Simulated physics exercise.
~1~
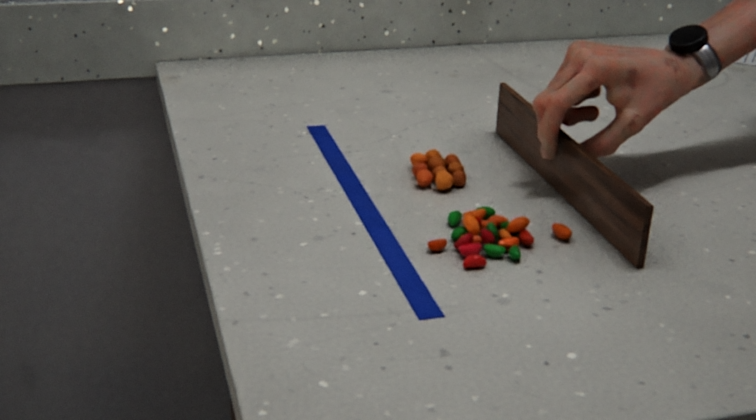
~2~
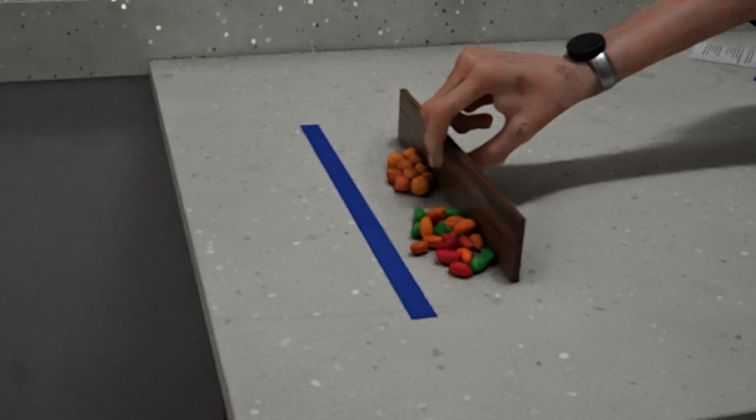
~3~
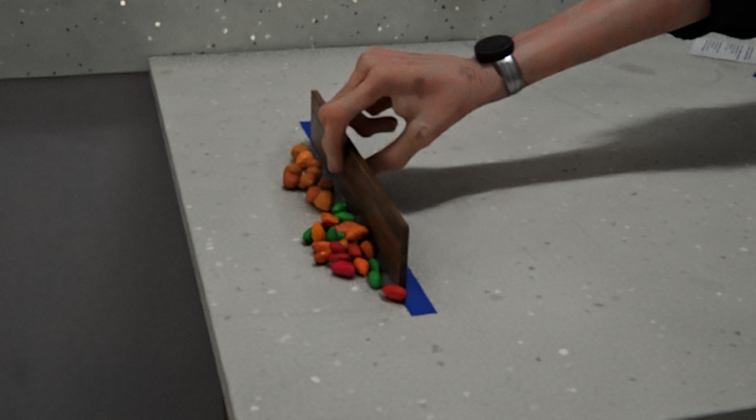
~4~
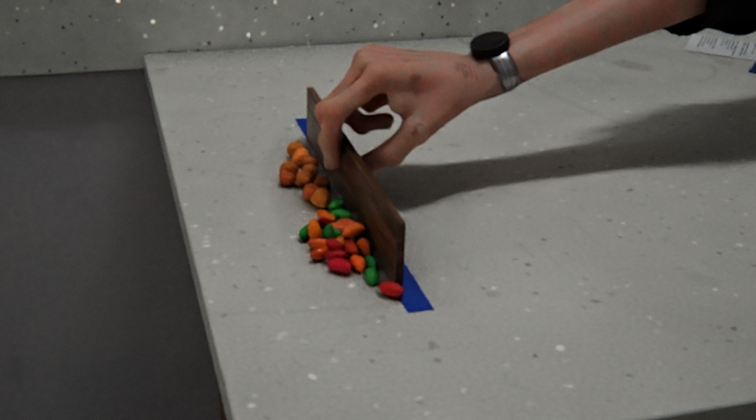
A hand slides a wooden strip left, pushing two colourful handfuls past blue tape, and stops there.
